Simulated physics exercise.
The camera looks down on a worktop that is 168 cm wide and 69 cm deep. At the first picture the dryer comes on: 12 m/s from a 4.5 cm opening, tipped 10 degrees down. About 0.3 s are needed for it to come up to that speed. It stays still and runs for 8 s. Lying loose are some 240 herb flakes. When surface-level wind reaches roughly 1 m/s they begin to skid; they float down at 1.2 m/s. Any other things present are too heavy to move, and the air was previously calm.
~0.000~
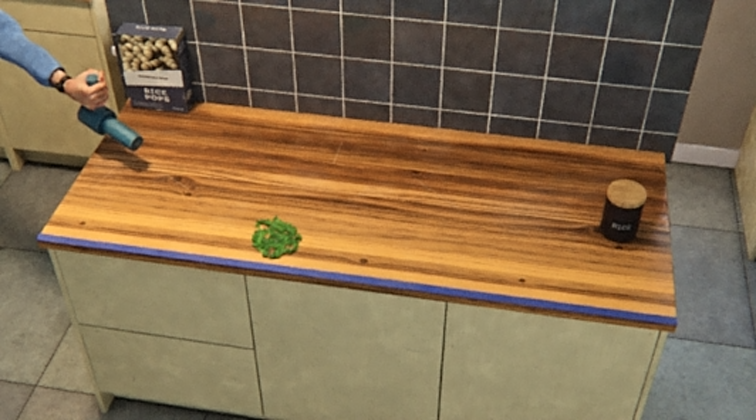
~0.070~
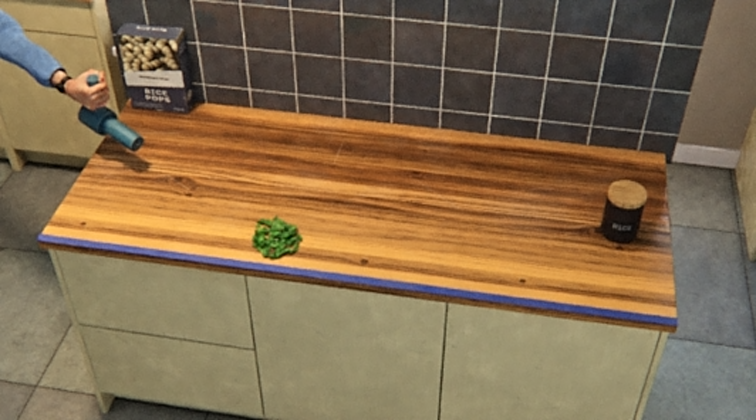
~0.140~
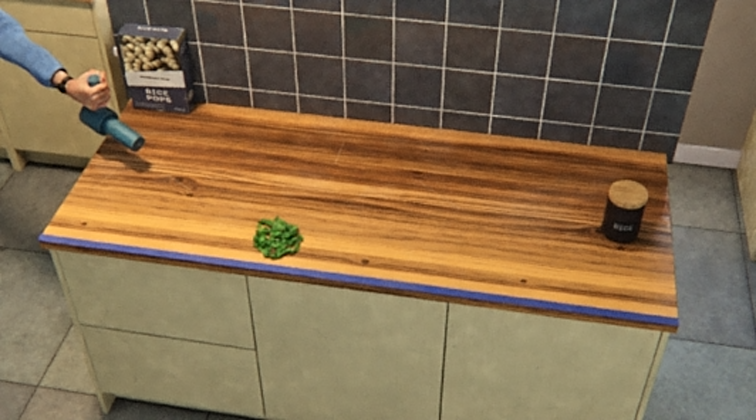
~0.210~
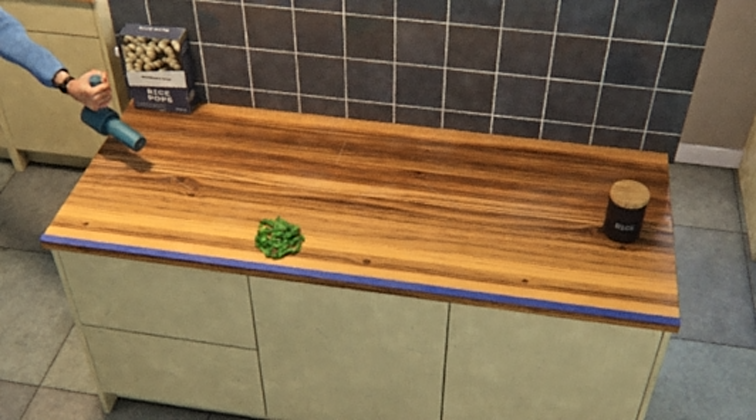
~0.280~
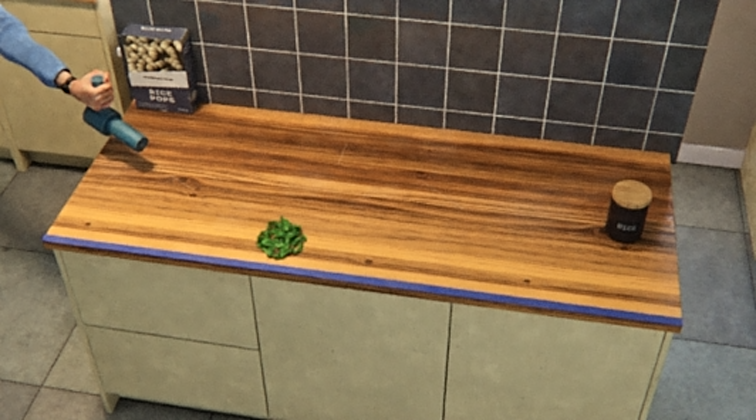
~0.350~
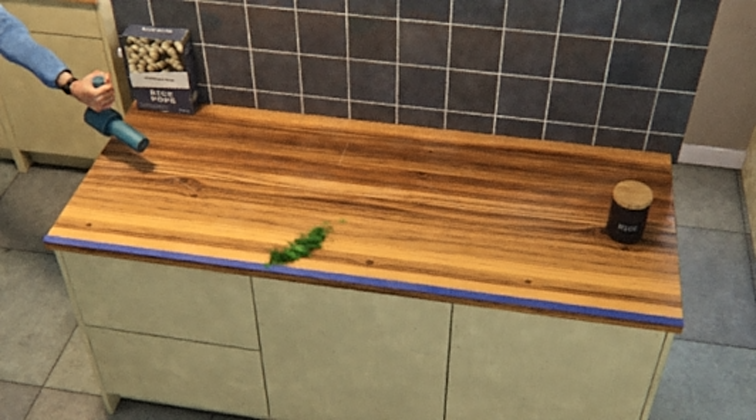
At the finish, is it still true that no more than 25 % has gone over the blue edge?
No, more than that has gone.
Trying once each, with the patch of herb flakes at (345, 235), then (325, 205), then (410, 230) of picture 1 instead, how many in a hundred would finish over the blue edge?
Taking the three spots in order, you'd get around 40 percent, 10 percent and 3 percent.
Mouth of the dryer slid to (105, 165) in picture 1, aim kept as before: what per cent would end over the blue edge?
Some 30 %.
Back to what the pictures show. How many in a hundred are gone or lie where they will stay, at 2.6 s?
About 100 %.
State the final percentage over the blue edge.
Result: Close to 90 in a hundred.
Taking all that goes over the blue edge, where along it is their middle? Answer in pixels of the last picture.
At roughly pixel (351, 283).
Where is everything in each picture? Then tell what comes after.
The middle of the herb flakes is near (279, 238), none has stirred yet and the mouth of the dryer is at (137, 144), in the first picture.
The middle of the herb flakes is near (279, 237), none has stirred yet and the blue edge is centred on (343, 281), in the second picture.
The middle of the herb flakes is near (280, 237), none has stirred yet, the top of a carton is at (151, 31) and the top of a jar is at (629, 192), in the third picture.
The middle of the herb flakes is near (282, 237) and none has stirred yet, in the fourth picture.
The middle of the herb flakes is near (283, 236) and about 1 % have left their places, in the fifth picture.
The middle of the herb flakes is near (301, 247), the farthest in sight from the dryer is at (332, 240) and about 90 % have left their places, in the sixth picture.
After 1.6 s the count stands so, 91 % are over the blue edge.
After 2.6 s the count stands so, 91 % are over the blue edge.
After 4.4 s the count stands so, 91 % are over the blue edge.
After 8.0 s, at the end, 91 % are over the blue edge.
